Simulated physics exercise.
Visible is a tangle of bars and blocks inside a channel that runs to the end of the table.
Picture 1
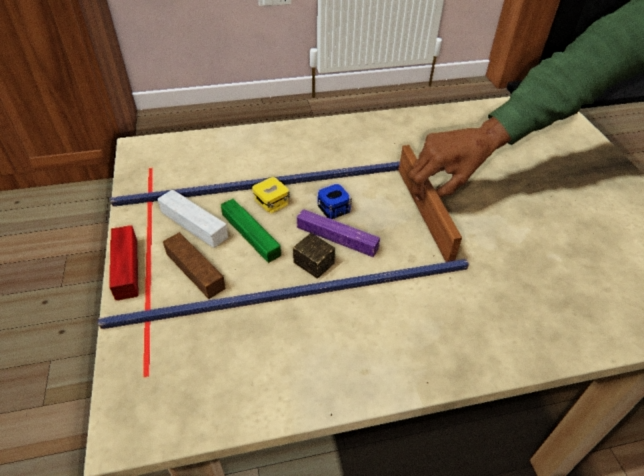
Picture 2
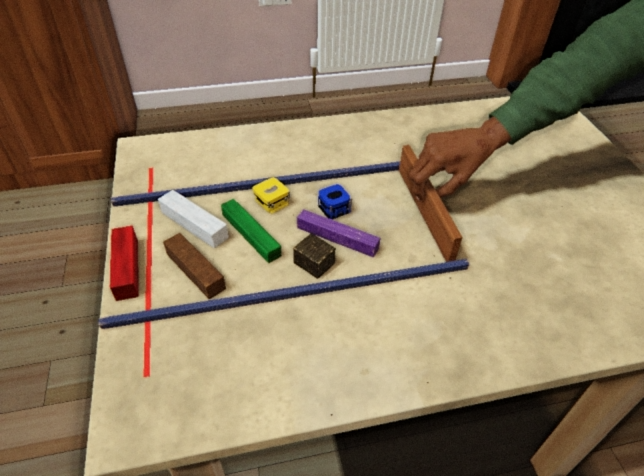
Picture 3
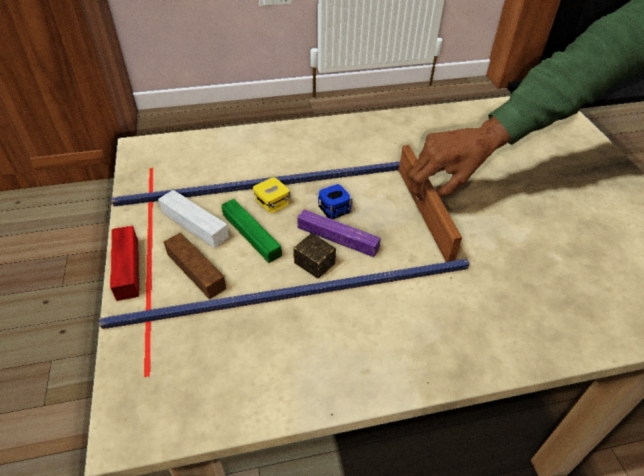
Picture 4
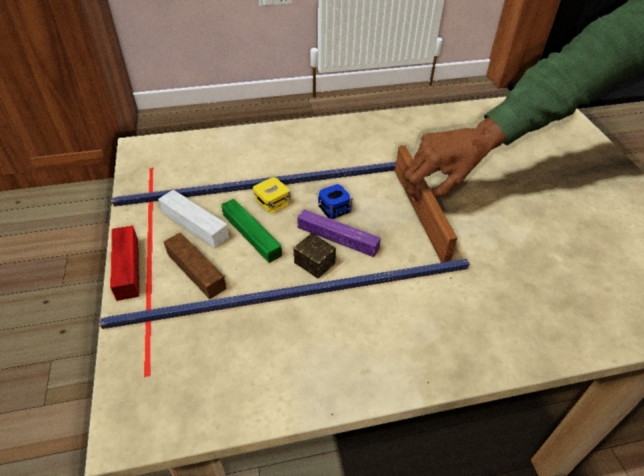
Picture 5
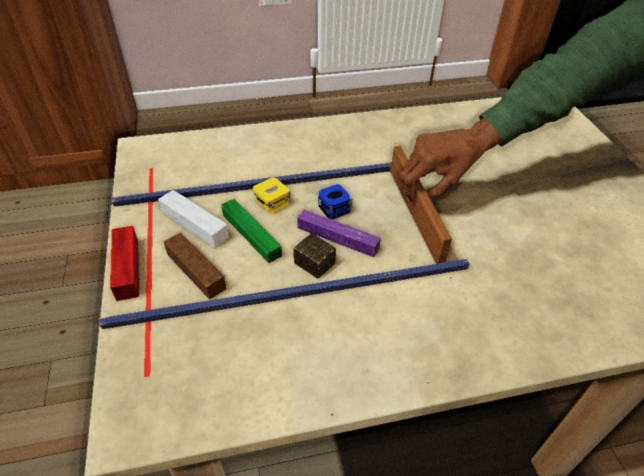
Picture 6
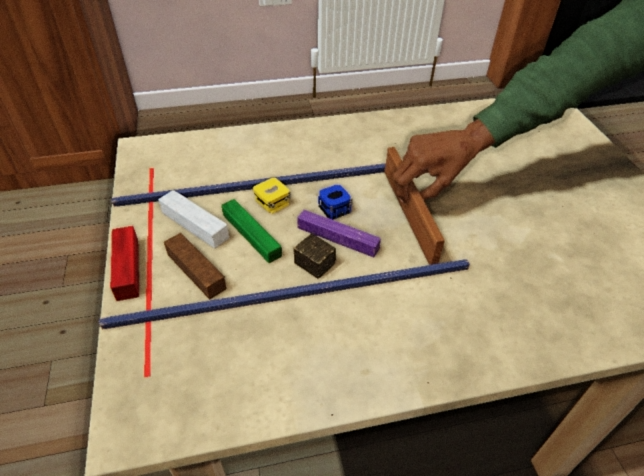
A hand slides a wooden board slightly left between two blue rails toward motionless coloured blocks.
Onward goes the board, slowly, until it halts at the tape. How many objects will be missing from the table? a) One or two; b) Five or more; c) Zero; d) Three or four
d.
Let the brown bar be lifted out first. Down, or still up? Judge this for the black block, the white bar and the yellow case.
Note: Black block is on by the end; white bar is off by the end; yellow case is on by the end.
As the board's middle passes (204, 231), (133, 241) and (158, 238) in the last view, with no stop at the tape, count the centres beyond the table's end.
The counts would come out as 1, 4 and 3.
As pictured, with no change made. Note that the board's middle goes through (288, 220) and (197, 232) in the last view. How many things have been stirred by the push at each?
By then 5, and 8.
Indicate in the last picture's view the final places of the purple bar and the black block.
The purple bar settles near (123, 255); as for the black block, near (118, 293).
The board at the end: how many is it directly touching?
Contact count: 3.
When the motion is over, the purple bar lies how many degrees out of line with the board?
Angle: Around 25°.
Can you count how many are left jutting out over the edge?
I count 2 overhanging.
A little later, none off yet; red stick at rest near (125, 262); brown bar at rest near (195, 265); white bar at rest near (194, 219).
Next, none off yet; red stick at rest near (125, 262); brown bar at rest near (194, 265); white bar shifted a little near (183, 222).
Later still, none off yet; red stick tilted well over near (84, 302); brown bar shifted about its own width near (121, 281); white bar shifted about its own width near (113, 233).
When it is over, the number that fall off is three or four; down, green stick, white bar, brown bar and red stick.
